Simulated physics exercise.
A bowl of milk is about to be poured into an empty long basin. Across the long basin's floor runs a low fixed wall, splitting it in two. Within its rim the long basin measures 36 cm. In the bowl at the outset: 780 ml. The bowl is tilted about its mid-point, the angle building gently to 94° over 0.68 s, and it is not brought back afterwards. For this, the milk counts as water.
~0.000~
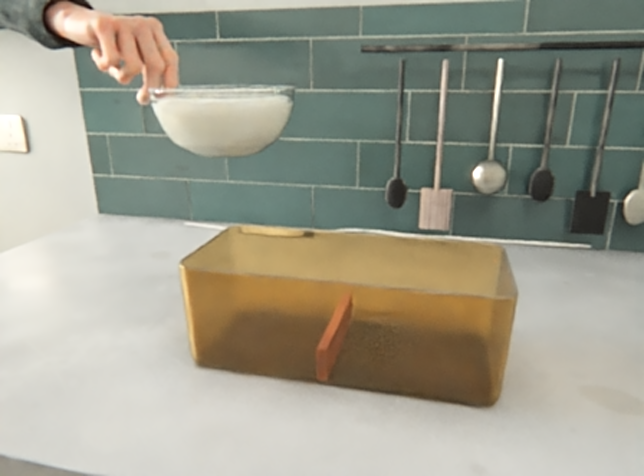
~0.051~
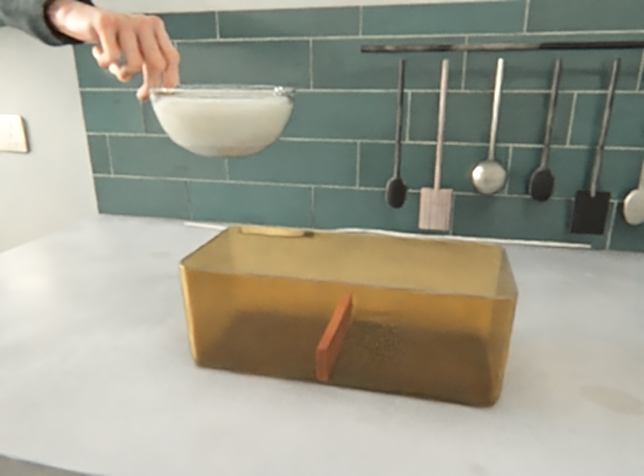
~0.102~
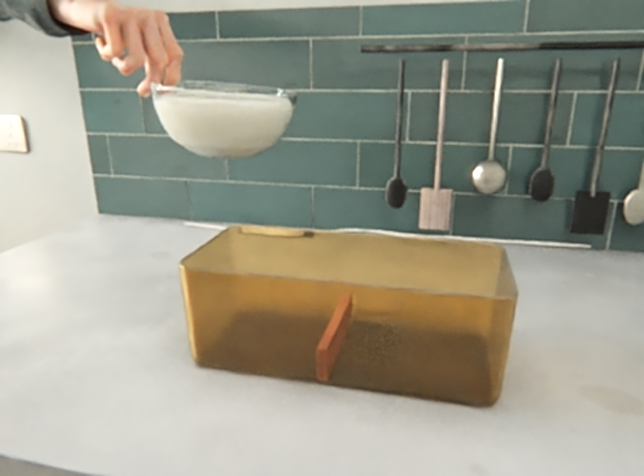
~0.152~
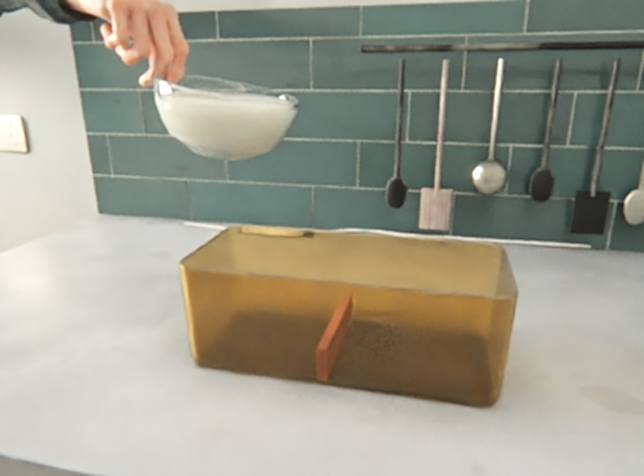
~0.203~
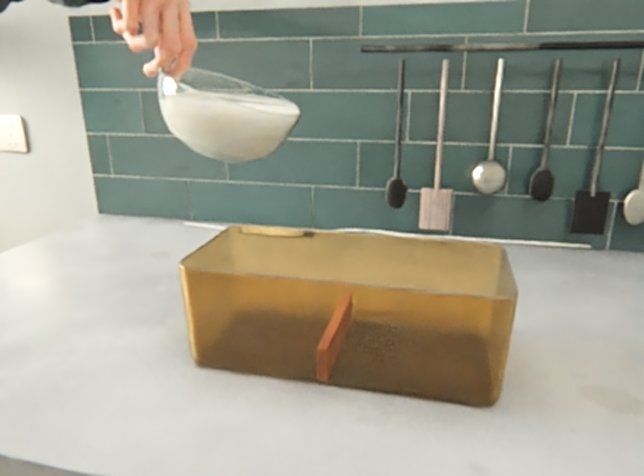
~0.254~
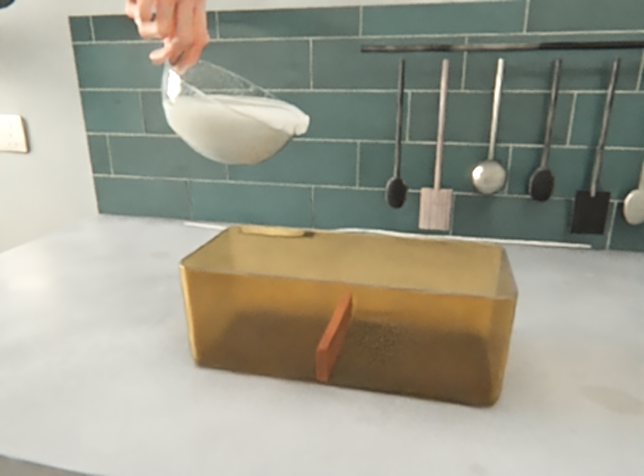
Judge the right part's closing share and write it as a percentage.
I would judge it at 65 per cent.
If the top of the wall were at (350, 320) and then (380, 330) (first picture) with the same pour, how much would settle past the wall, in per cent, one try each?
The first gives near 50 per cent and the second near 20 per cent.
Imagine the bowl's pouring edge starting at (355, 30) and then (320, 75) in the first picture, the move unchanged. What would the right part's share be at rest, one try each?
Some 85 and 85 per cent, in that order.
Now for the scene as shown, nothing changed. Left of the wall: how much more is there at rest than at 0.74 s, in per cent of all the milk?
Near 6 percent, give or take.
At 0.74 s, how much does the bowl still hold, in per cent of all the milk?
Some 2 per cent.
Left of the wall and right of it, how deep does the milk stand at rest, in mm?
Around 10 mm deep on the left, around 18 mm deep on the right.
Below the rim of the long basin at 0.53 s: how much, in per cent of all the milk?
I'd put it near 34 percent.
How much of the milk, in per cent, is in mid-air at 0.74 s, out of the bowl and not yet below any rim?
Close to 5 per cent.
Then, 0.53 s in, the tilt is 83° and 21 per cent is still to pour, 4 is left of the wall and 31 right of it.
Then, 0.74 s in, the tilt is 94° and 2 per cent is still to pour, 28 is left of the wall and 65 right of it.
Then, 0.95 s in, the tilt is 94° and 0 per cent is still to pour, 34 is left of the wall and 65 right of it.
Then, 1.18 s in, the tilt is 94° and 0 per cent is still to pour, 34 is left of the wall and 65 right of it.
Finally, 34 per cent lies left of the wall, 65 right of it and 1 outside.
